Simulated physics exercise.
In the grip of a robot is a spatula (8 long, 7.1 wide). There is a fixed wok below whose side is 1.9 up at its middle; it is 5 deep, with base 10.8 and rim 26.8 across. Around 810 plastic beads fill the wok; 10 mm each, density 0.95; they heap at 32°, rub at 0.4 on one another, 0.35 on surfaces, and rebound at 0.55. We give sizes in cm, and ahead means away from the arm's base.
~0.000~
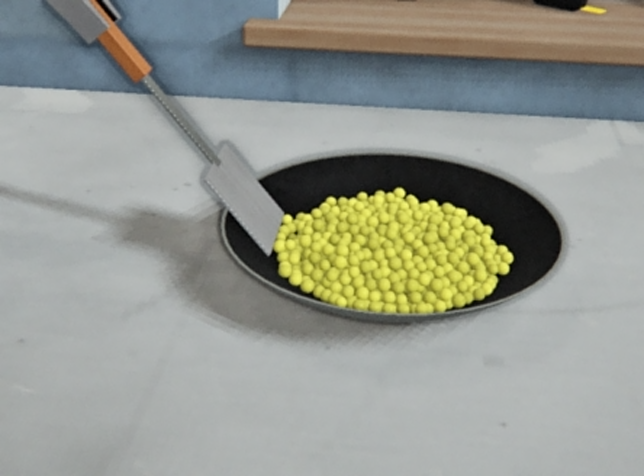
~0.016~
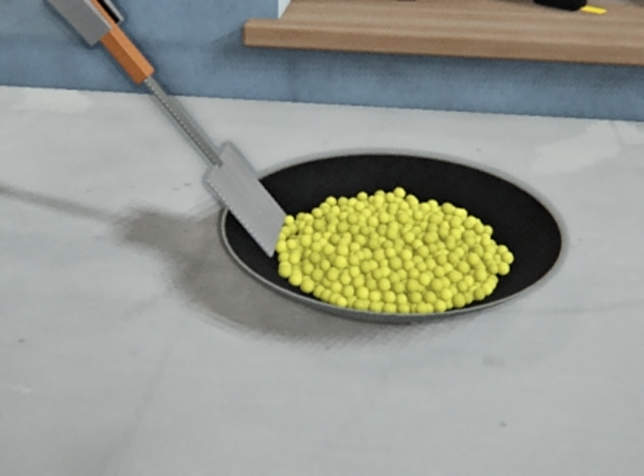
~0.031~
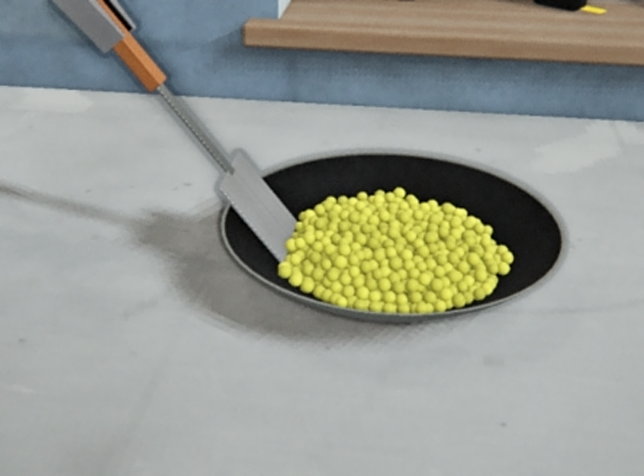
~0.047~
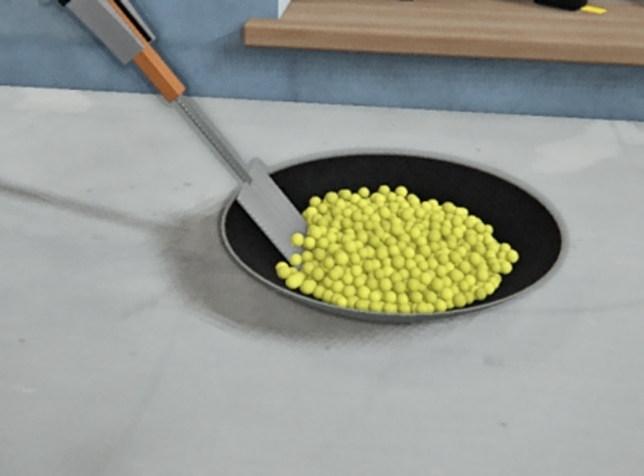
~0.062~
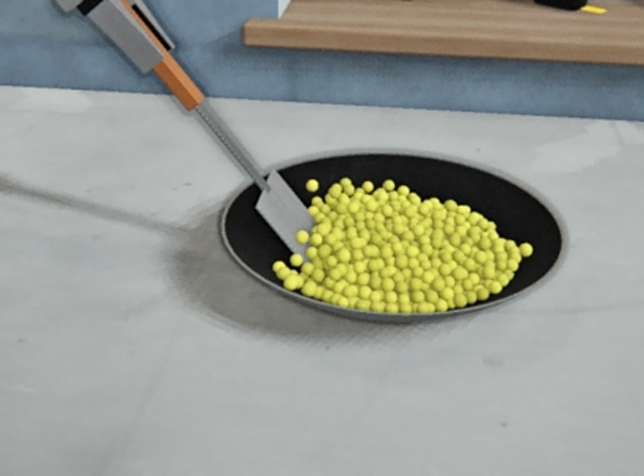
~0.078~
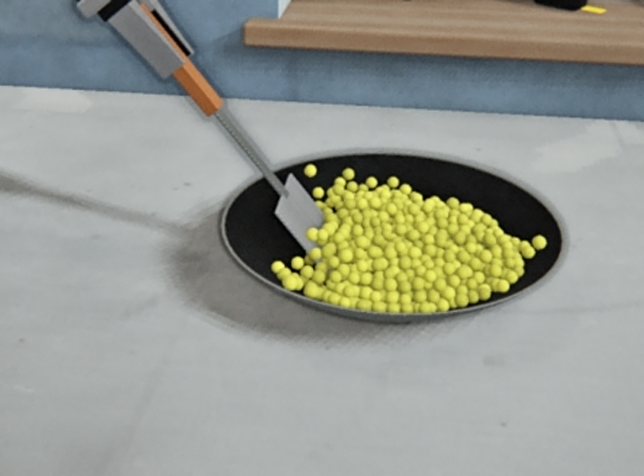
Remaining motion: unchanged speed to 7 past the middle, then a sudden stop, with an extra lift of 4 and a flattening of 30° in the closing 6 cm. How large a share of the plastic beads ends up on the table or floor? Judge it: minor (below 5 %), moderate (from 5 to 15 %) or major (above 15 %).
My judgement: Major.
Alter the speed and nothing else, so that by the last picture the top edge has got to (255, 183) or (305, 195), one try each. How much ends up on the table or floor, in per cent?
About 5 and 30 percent.
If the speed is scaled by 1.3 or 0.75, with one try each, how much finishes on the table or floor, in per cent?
25 and 10 %.
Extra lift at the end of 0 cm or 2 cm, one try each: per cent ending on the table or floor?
Roughly 10 % and then 20 %.
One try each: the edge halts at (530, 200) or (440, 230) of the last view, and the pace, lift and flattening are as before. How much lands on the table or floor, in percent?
35 % and 5 %.
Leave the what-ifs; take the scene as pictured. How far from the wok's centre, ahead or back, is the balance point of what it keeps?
About 3.0 cm ahead.
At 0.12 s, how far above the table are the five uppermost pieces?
About 6 cm.
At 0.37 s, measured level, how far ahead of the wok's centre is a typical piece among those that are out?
I'd put it at some 18 centimetres.
After 0.12 s, sloping 52°, highest piece 7 above the table; 811 in the wok, 2 on the blade or in flight.
After 0.15 s, sloping 40°, highest piece 7 above the table; 810 in the wok, 3 on the blade or in flight.
After 0.37 s, sloping 22°, highest piece 6 above the table; 630 in the wok, 140 on the table or floor, 43 on the blade or in flight.
After 1.42 s, sloping 22°, highest piece 5 above the table; 628 in the wok, 185 on the table or floor.
At rest, 628 in the wok, 185 on the table or floor. That is 23 % on the table or floor.
